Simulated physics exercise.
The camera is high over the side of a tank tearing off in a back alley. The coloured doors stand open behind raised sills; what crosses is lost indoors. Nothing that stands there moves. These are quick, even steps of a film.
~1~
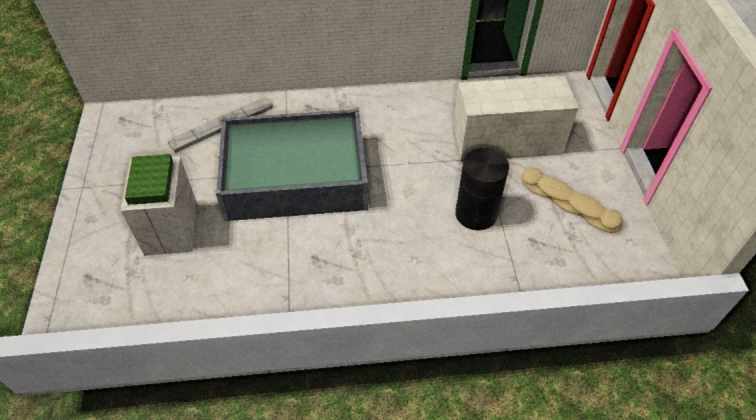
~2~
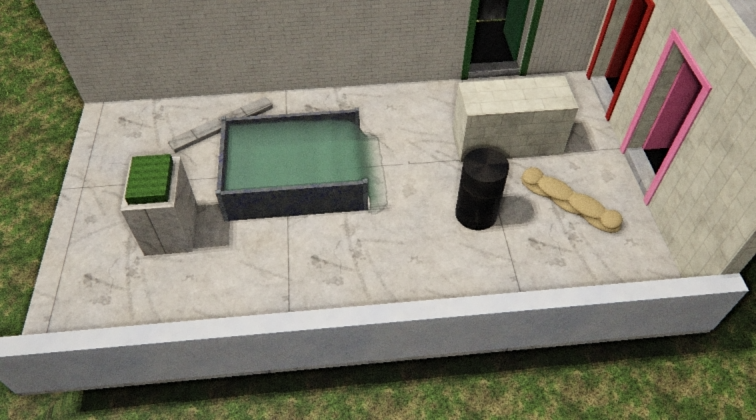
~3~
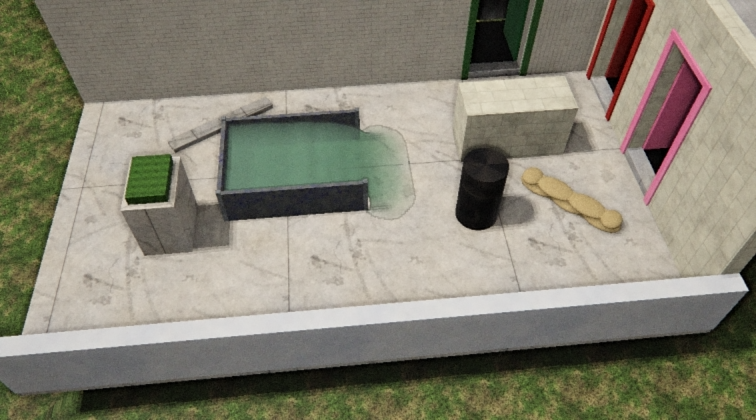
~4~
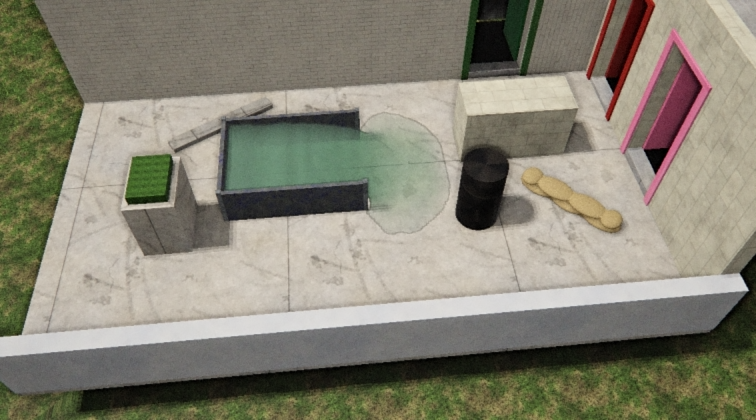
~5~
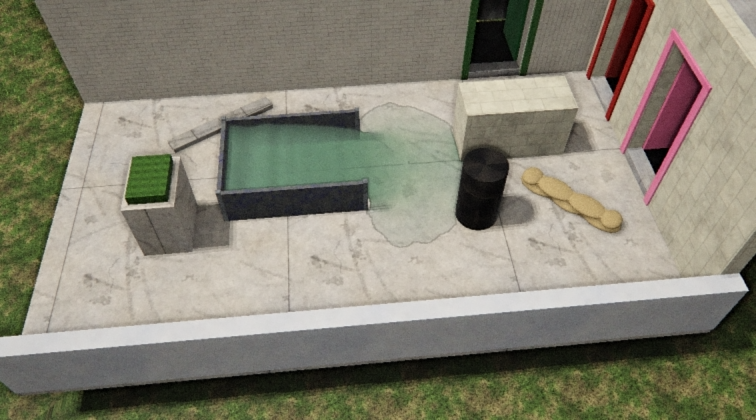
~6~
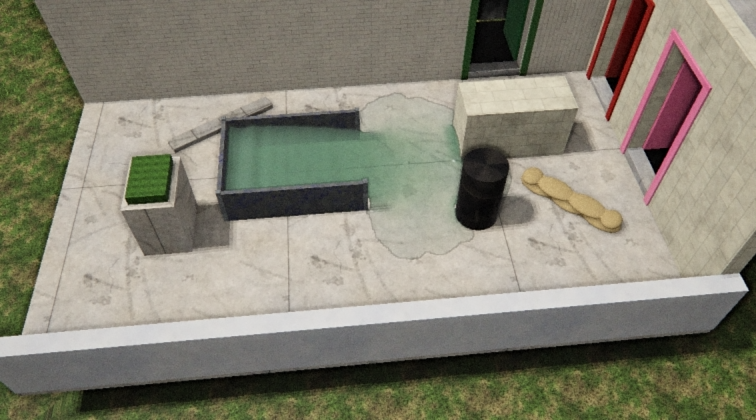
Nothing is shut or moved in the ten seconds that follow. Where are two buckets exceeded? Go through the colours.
One by one: The green door holds within the limit; the red door floods; the pink door holds within the limit.
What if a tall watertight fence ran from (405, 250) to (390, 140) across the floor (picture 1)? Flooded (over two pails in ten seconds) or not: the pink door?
Pink door lets less in.
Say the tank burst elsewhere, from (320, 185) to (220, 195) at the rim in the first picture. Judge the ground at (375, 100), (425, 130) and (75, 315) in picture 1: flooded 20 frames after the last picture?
One after the other: Not flooded, dry, under water.
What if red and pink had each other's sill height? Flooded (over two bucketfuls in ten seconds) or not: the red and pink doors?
The red one takes less; the pink one takes more.
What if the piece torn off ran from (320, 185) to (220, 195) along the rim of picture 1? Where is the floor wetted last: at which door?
Last comes the green one.
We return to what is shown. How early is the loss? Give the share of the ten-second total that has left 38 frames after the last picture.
Some 90 per cent.
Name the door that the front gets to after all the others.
It is the door marked red.
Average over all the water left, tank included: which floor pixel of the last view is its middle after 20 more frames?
Close to (461, 181).
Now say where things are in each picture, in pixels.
The first frame shows still water in the water tank at (292, 153).
In the second frame, water pours out at (360, 163) and has run to (367, 136).
In the third frame, the front is at (382, 130), out from the gap at (360, 165).
In the fourth frame, water pours out at (360, 166) and has run to (435, 210).
In the fifth frame, water pours out at (360, 166) and has run to a hidden place.
In the sixth frame, water pours out at (360, 167) and has run to a hidden place.
A moment on, water covers 20 % of the floor; the green door wet at the sill, nothing in, the red door not reached, the pink door not reached.
Next, water covers 35 % of the floor; the green door wet at the sill, nothing in, the red door not reached, the pink door wet at the sill, nothing in.
Then, water covers 45 % of the floor; the green door under two buckets in, the red door under two buckets in, the pink door wet at the sill, nothing in.
Later, water covers 60 % of the floor; the green door under two buckets in, the red door over two buckets in, the pink door wet at the sill, nothing in.
In the end, water covers 80 % of the floor; the green door under two buckets in, the red door over two buckets in, the pink door wet at the sill, nothing in.
